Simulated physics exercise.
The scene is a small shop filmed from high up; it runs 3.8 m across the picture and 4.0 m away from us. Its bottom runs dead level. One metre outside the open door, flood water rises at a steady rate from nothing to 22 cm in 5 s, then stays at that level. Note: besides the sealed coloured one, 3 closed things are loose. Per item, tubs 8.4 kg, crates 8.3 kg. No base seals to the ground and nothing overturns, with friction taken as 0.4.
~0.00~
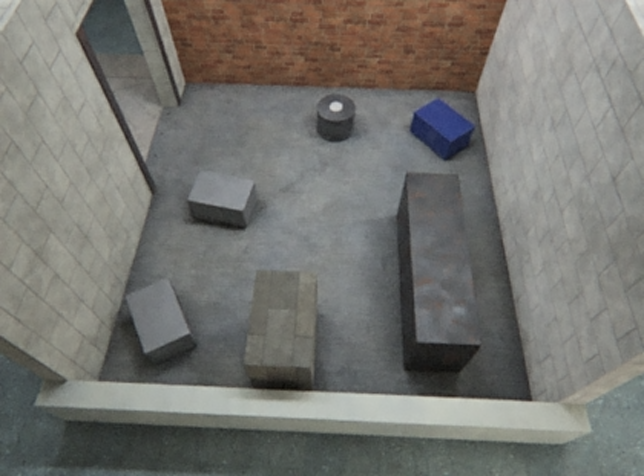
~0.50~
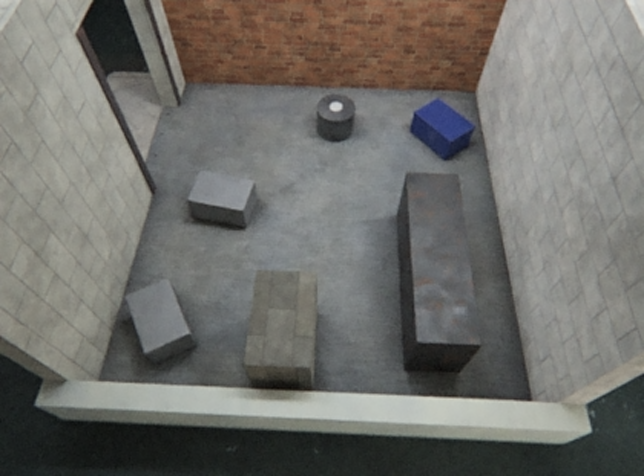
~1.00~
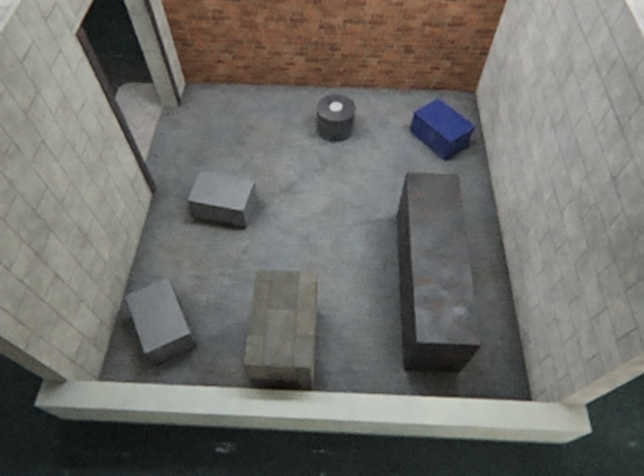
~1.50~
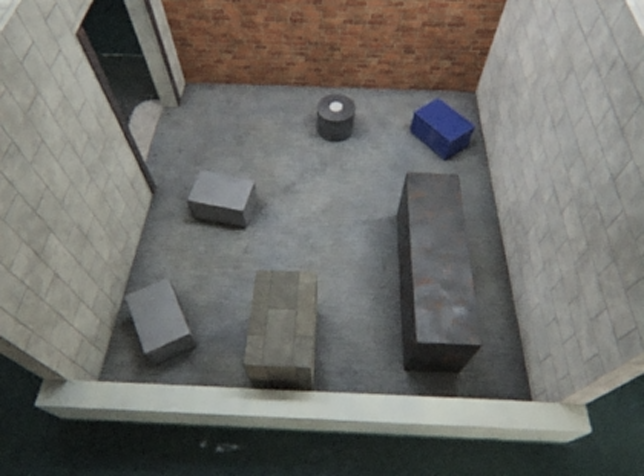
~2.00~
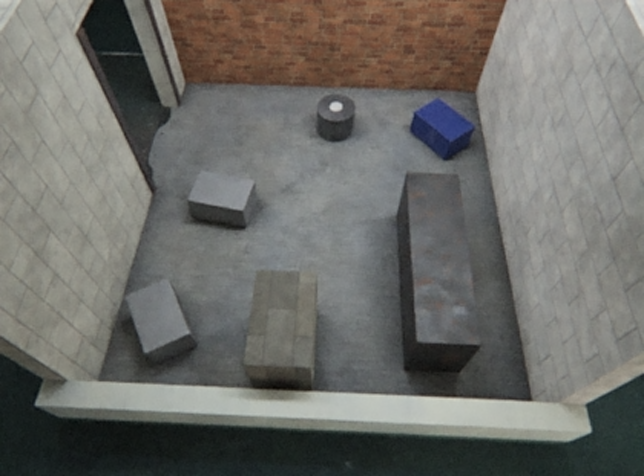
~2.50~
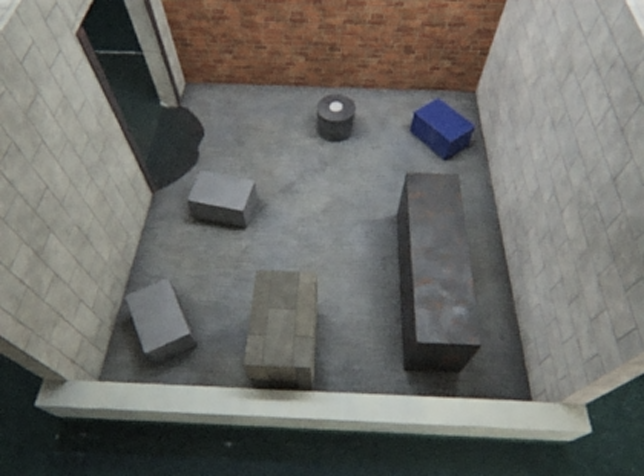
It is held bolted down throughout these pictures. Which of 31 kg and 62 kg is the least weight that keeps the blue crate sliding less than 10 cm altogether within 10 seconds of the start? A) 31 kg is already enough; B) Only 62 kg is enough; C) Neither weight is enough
(B) Only 62 kg is enough.
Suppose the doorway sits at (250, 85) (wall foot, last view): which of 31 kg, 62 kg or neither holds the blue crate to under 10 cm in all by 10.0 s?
The small mass already works.
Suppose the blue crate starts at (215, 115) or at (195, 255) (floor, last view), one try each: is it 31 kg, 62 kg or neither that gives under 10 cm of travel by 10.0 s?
For the first spot only the heavier suffices, for the second the lighter suffices.
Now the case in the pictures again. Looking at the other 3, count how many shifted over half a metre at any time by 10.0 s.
By my count, 2.
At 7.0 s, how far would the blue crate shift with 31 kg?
Shift: Roughly 0 cm.
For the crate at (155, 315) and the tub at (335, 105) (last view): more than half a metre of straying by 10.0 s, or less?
Respectively: Threshold not reached and threshold exceeded.
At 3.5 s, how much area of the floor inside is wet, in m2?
2.0 m2.
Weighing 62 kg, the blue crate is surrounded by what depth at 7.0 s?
Close to 10 cm deep.
After 3.5 s the blue crate would be 0 cm from its start with 31 kg and 0 cm from its start with 62 kg; 0 cm of water round it then.
After 4.5 s the blue crate would be 0 cm from its start with 31 kg and 0 cm from its start with 62 kg; 0 cm of water round it then.
After 7.0 s the blue crate would be 0 cm from its start with 31 kg and 0 cm from its start with 62 kg; 10 cm of water round it then.
After 10.0 s the blue crate would be 48 cm from its start with 31 kg and 0 cm from its start with 62 kg; 14 cm of water round it then.
